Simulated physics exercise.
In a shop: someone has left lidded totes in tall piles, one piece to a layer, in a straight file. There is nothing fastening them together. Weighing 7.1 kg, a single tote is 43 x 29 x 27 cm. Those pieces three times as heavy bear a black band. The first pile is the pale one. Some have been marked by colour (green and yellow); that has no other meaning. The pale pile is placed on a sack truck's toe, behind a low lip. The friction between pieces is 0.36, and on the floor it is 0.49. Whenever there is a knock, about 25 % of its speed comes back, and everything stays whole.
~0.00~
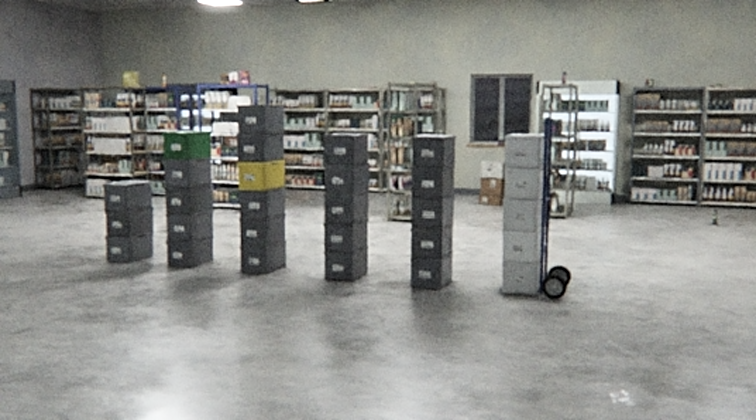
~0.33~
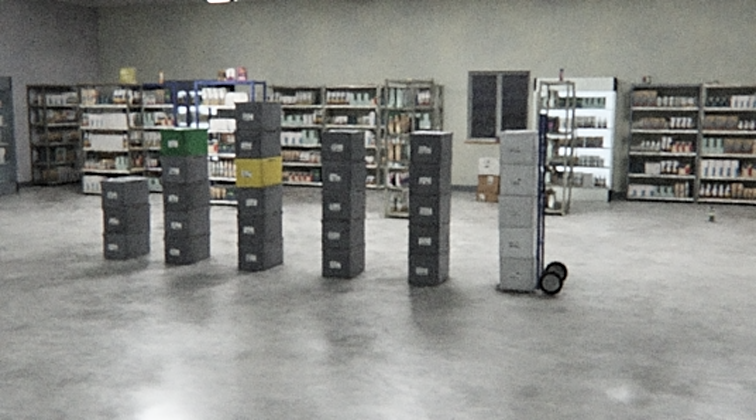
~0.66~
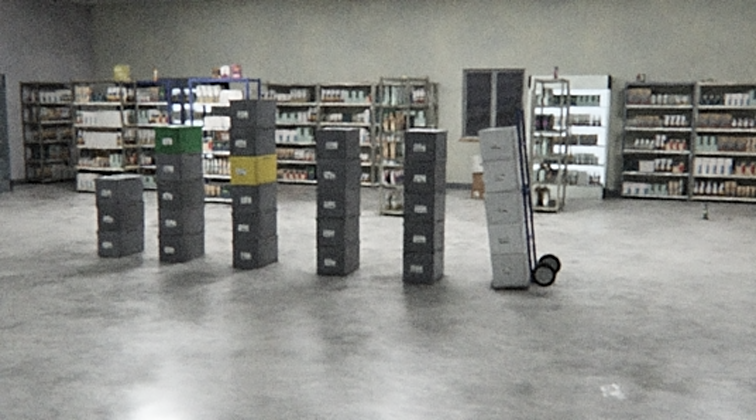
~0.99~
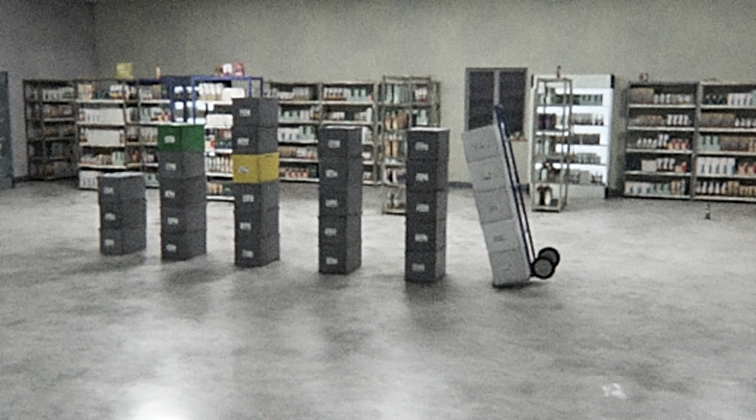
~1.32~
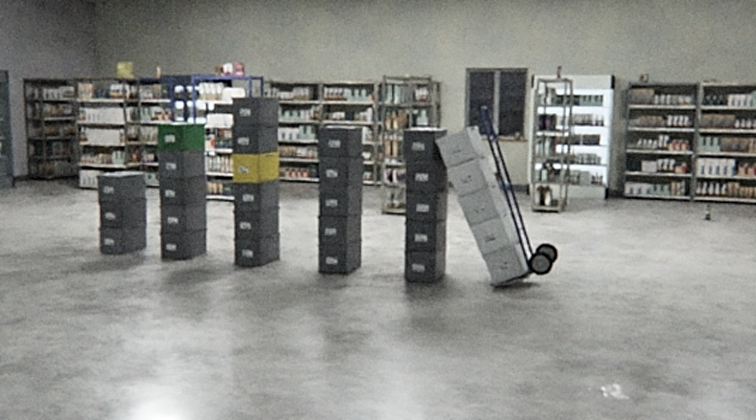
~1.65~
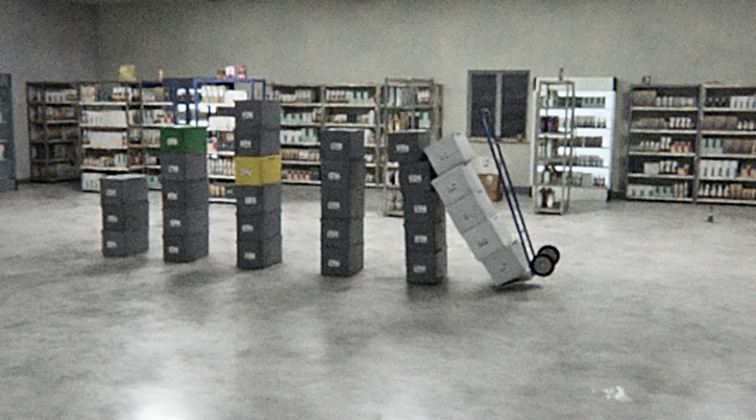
In a storeroom lined with stocked shelves, five dark piles of totes, one topped green and one banded yellow, stand in a row beside a pale pile on a sack truck. The truck and pale pile tilt left, then the pale totes lean away from its frame against the nearest dark pile, nudging its upper totes leftward.
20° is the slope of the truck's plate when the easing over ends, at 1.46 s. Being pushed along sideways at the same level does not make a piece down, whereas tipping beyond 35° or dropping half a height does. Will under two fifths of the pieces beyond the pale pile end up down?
No, over two fifths.
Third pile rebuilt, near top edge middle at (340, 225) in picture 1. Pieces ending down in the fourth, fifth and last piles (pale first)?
Down by pile: Fourth 0, fifth 0, last 0.
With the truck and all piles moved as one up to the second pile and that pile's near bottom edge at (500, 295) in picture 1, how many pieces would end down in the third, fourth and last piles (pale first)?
Third 4, fourth 0, last 0.
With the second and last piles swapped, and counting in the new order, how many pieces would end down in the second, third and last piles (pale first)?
After the swap, the second pile would have 2 down, the third 5 and the last 5.
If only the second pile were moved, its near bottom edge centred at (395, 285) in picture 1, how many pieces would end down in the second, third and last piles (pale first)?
Pile tally - second: 4, third: 5, last: 2.
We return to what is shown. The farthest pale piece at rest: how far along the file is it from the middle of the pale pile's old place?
About 130 cm along the file.
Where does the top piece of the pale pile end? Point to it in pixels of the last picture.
Around (374, 213).
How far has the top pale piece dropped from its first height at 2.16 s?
Some 30 centimetres.
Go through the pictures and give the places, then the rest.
In the first picture (each place is the centre of the face we see best), truck frame (546, 155) 0° forward; green tote (175, 146); yellow tote (251, 177); the others all in place.
Truck frame (540, 151) 1° forward; yellow tote (248, 173), in the second picture.
Truck frame (520, 145) 7° forward, top of the pale pile leaning 7°; yellow tote (243, 171); the others all in place, in the third picture.
Truck frame (503, 142) 14° forward, top of the pale pile leaning 14°; yellow tote (245, 169); the others all in place, in the fourth picture.
Truck frame (490, 142) 19° forward, top of the pale pile leaning 23°; yellow tote (245, 169); one has shifted, in the fifth picture.
Truck frame (491, 144) 20° forward, top of the pale pile leaning 30°; yellow tote (247, 171); green tote (171, 141); steepest lean 4°, the tote at (403, 147); 5 have shifted, in the sixth picture.
By 2.16 s, 5 of the pale pile down; none of the 24 other totes down, 6 disturbed.
By 2.76 s, 5 of the pale pile down; 5 of the 24 other totes down; yellow tote moved 8 cm.
By 3.48 s, 5 of the pale pile down; 16 of the 24 other totes down; yellow tote tilted 27°, 20 cm lower; green tote tilted 17°.
By 4.16 s, 5 of the pale pile down; 23 of the 24 other totes down; green tote on its side; yellow tote tilted 48°, 51 cm lower.
When it is over (5.5 s), 5 of the pale pile down; 23 of the 24 other totes down; yellow tote tilted 49°, 52 cm lower; green tote 1.06 m lower. That is 96 per cent. In pixels of the last frame, middles, yellow tote near (158, 216).
